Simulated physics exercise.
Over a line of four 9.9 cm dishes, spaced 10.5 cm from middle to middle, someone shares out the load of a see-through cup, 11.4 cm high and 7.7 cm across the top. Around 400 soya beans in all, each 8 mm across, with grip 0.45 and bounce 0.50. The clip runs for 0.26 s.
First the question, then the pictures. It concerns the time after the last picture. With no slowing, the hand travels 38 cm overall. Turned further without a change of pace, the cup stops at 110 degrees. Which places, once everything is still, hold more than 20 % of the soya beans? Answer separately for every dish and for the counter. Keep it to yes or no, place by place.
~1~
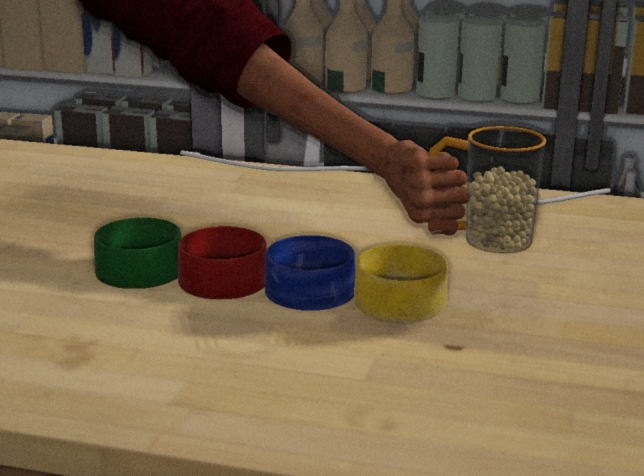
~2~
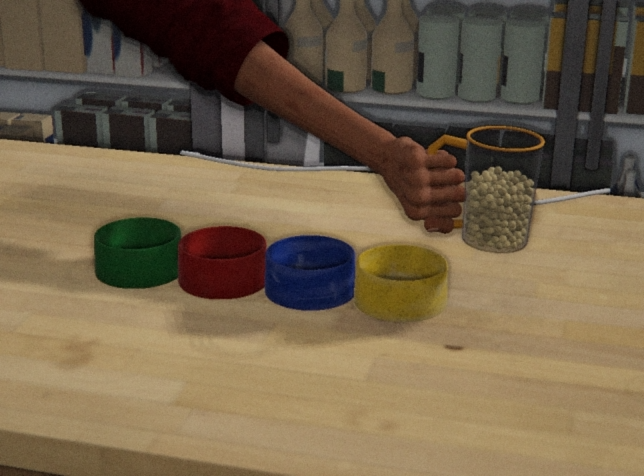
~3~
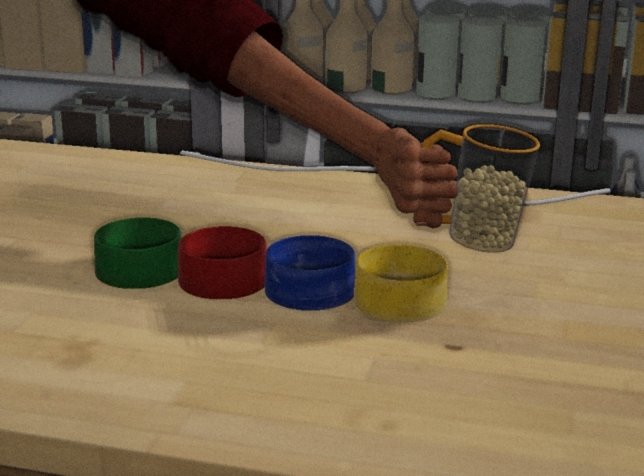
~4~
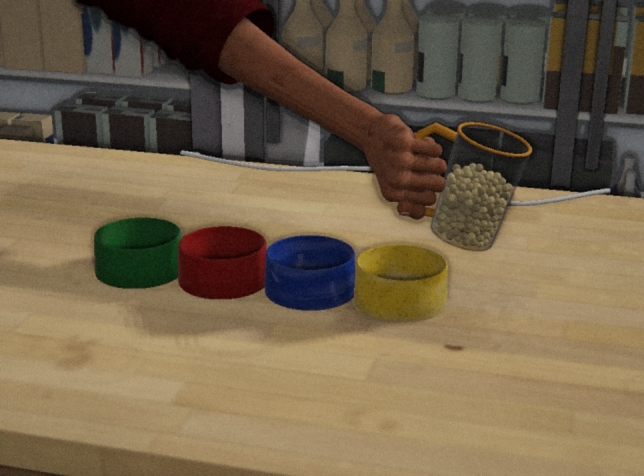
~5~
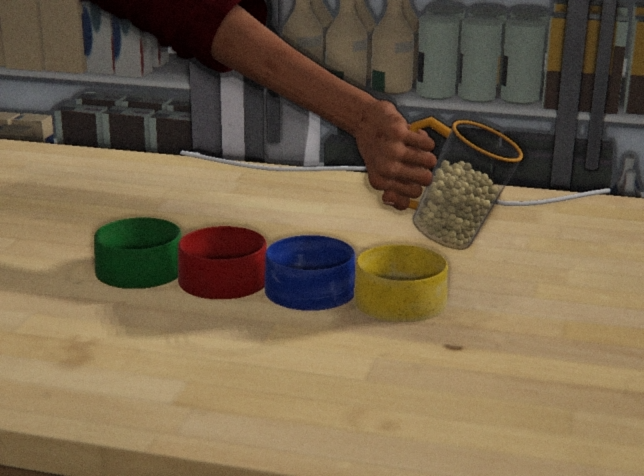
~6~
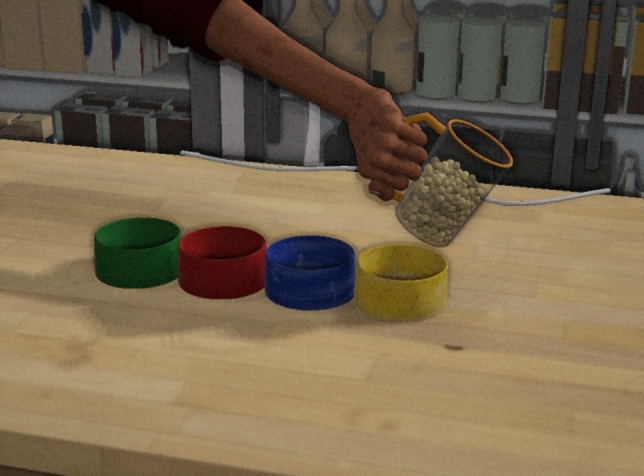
Place by place: Red dish yes, blue dish yes, green dish no, yellow dish no, counter no.
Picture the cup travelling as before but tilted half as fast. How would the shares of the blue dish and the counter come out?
I'd expect blue to end at 0 and the counter at 0.
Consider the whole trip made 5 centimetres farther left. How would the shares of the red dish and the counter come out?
Shares would be red 50 and counter 10.
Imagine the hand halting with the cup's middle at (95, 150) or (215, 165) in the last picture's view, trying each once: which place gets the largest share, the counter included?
The biggest share goes to blue first, then to blue.
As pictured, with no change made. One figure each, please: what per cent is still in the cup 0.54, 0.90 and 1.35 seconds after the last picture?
Going in order, it reads 95, then 35, and finally 5 per cent.
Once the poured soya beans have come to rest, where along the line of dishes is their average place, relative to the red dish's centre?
The average sits about 8 cm from the centre, on its right.
Then, 0.54 s after the last picture, tilt 108 degrees; cup holds 95 %.
Then, 0.90 s after the last picture, tilt 110 degrees; cup holds 35 %, blue 55 %, yellow 5 %.
Then, 1.35 s after the last picture, tilt 110 degrees; cup holds 5 %, red 25 %, blue 60 %, yellow 5 %.
In the end, red 30 %, blue 60 %, green 0 %, yellow 5 %, counter 5 %.
